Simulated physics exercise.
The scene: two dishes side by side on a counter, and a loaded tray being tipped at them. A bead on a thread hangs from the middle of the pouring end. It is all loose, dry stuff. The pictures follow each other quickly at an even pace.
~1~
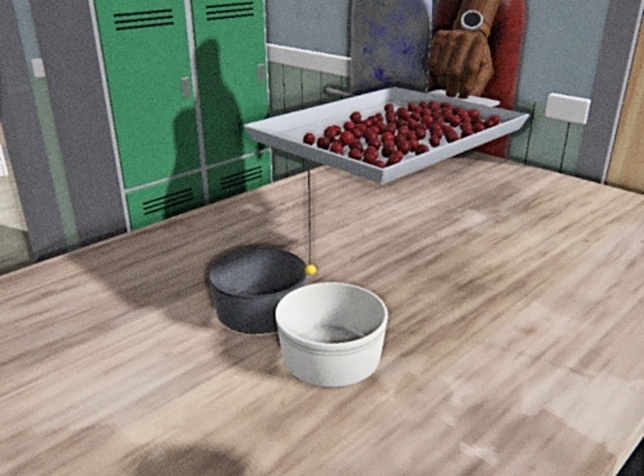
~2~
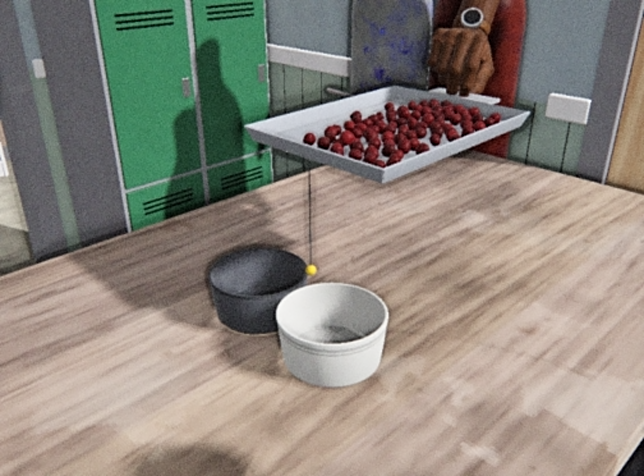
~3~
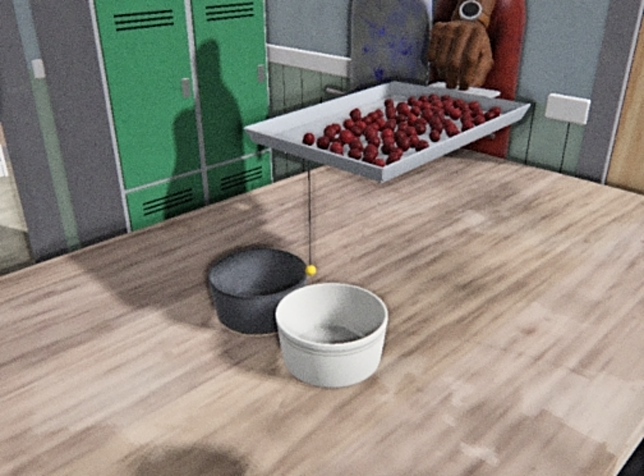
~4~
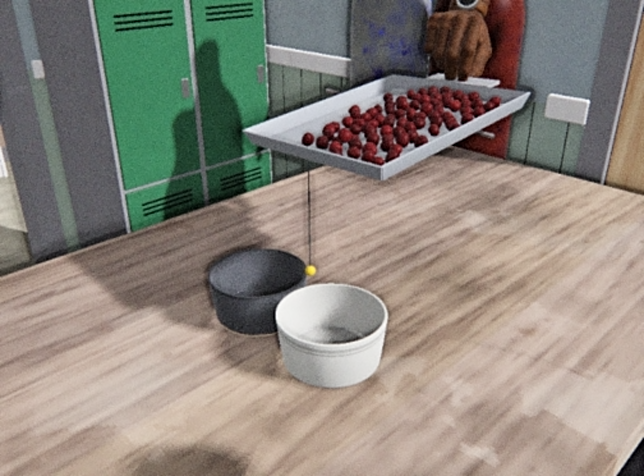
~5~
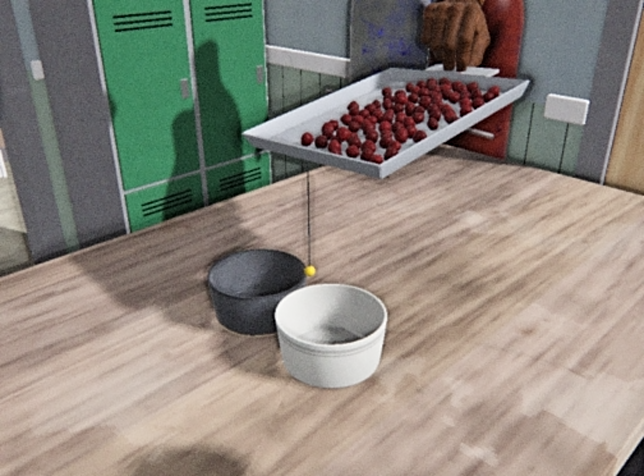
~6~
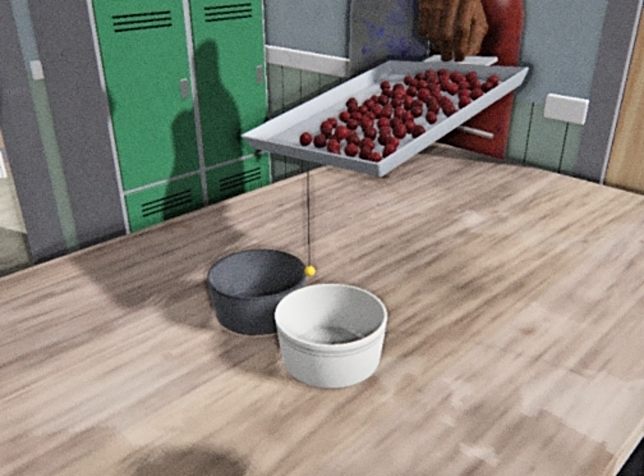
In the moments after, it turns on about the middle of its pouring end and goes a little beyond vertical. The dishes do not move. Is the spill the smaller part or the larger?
In the dishes lies the larger part of it.
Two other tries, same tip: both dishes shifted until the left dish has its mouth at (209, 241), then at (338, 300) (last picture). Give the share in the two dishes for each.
About 80 and 0 per cent.
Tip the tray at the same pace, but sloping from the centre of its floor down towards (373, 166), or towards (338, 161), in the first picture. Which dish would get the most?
In turn: The right dish; the right-hand dish.
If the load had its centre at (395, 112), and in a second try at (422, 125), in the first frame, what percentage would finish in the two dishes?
First some 70, then 80 per cent.
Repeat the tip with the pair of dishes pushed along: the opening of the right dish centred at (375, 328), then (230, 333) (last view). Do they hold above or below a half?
At the first place under half, at the second not half.
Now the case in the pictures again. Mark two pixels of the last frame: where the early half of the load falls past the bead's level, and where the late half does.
First near (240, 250), later near (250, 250).
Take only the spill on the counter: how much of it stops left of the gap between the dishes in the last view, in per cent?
Close to 90 per cent.
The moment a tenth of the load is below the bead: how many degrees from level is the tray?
At about 60°.
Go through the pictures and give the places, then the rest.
The first picture shows corners of the pouring end (253, 125) and (383, 166), level; middle of the load (392, 128), dried cherries; left dish (220, 306); right dish (292, 354); bead on its thread (310, 270).
The second picture shows corners of the pouring end (253, 126) and (383, 166), level; middle of the load (392, 127).
The third picture shows corners of the pouring end (252, 127) and (382, 165), tipped barely, lowest at the left corner; middle of the load (392, 124).
The fourth picture shows corners of the pouring end (251, 130) and (381, 163), tipped a little, lowest at the left corner; middle of the load (391, 119).
The fifth picture shows corners of the pouring end (250, 132) and (379, 162), tipped a little, lowest at the left corner; middle of the load (389, 115).
The sixth picture shows corners of the pouring end (250, 134) and (378, 160), tipped a little, lowest at the left corner; middle of the load (388, 110); left dish (219, 308); right dish (291, 355).
Just after the last frame, tray tipped steeply; almost all on the tray; about a tenth in the left dish; about a tenth in the air.
A moment on, tray tipped right over; roughly a quarter on the tray; just a few in the right dish; roughly a third in the left dish; about a tenth outside both; roughly a quarter in the air.
Further on, tray tipped past a quarter turn; just a few in the right dish; the larger part in the left dish; roughly a quarter outside both.
When it is over, tray tipped past a quarter turn; just a few in the right dish; the larger part in the left dish; roughly a quarter outside both.
